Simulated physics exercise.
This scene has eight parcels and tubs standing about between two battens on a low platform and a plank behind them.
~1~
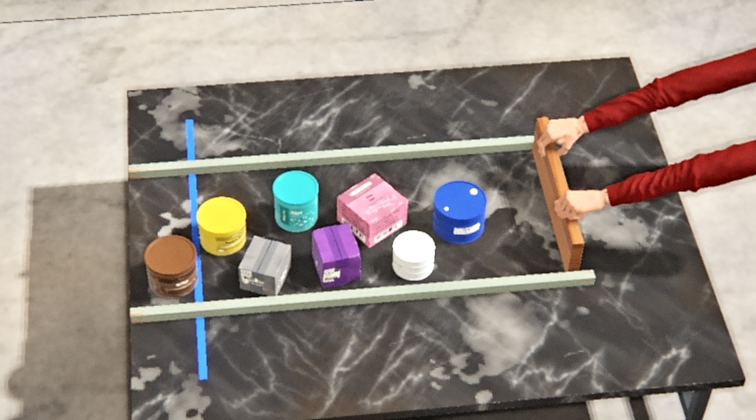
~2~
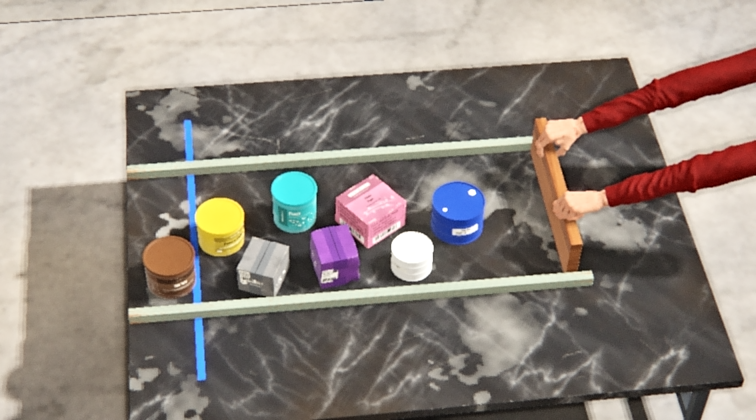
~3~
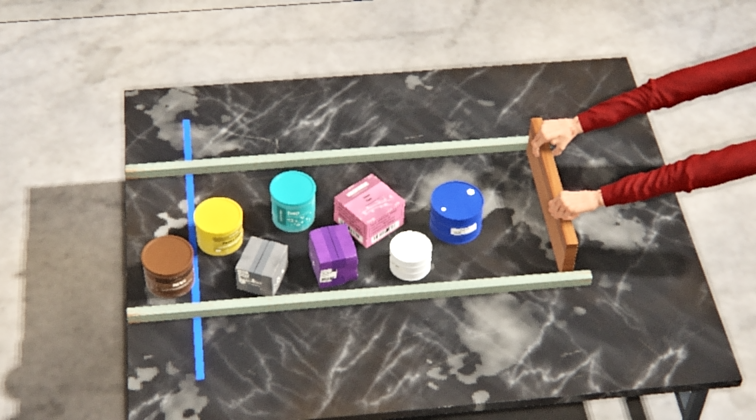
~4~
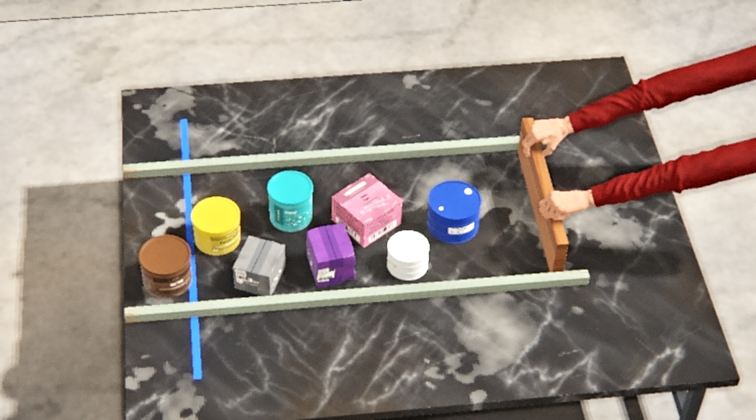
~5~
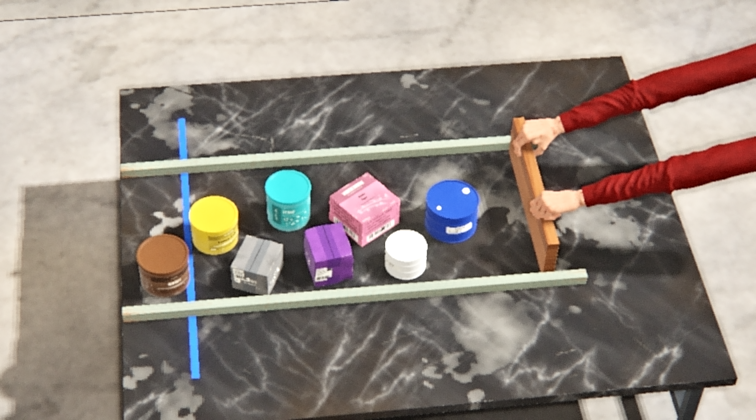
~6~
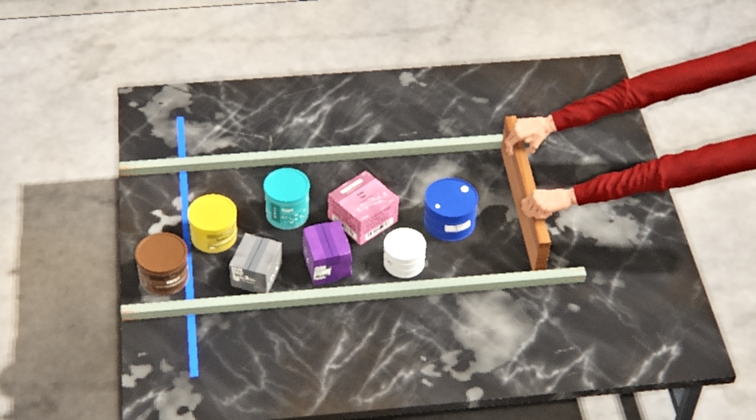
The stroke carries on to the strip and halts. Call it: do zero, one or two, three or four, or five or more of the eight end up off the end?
Three or four end up off it.
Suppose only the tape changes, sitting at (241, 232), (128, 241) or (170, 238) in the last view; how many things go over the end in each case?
In order: 1, 8 and 5.
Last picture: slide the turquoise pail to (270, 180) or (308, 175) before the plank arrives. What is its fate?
Well, it remains the first time and remains the second time.
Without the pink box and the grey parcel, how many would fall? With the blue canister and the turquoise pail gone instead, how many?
The count is 2 in the first case and 3 in the second.
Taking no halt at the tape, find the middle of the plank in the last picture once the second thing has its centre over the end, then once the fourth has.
Roughly (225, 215) and then roughly (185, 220).
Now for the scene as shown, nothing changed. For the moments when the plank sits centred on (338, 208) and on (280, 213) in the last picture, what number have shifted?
In order, the tallies are 6 and 8.
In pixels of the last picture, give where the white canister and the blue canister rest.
The white canister at (169, 284), the blue canister at (160, 245).
Soon after, none off yet; brown pail at rest near (163, 265); yellow pail at rest near (213, 224); grey parcel at rest near (256, 264).
After that, none off yet; brown pail at rest near (163, 265); yellow pail at rest near (213, 224); grey parcel displaced a little near (233, 272).
And then, none off yet; brown pail tilting a little near (104, 269); yellow pail displaced about its own width near (176, 230); grey parcel displaced well along near (152, 280).
In the end, the number that fall off is three or four; gone, grey parcel, yellow pail and brown pail.
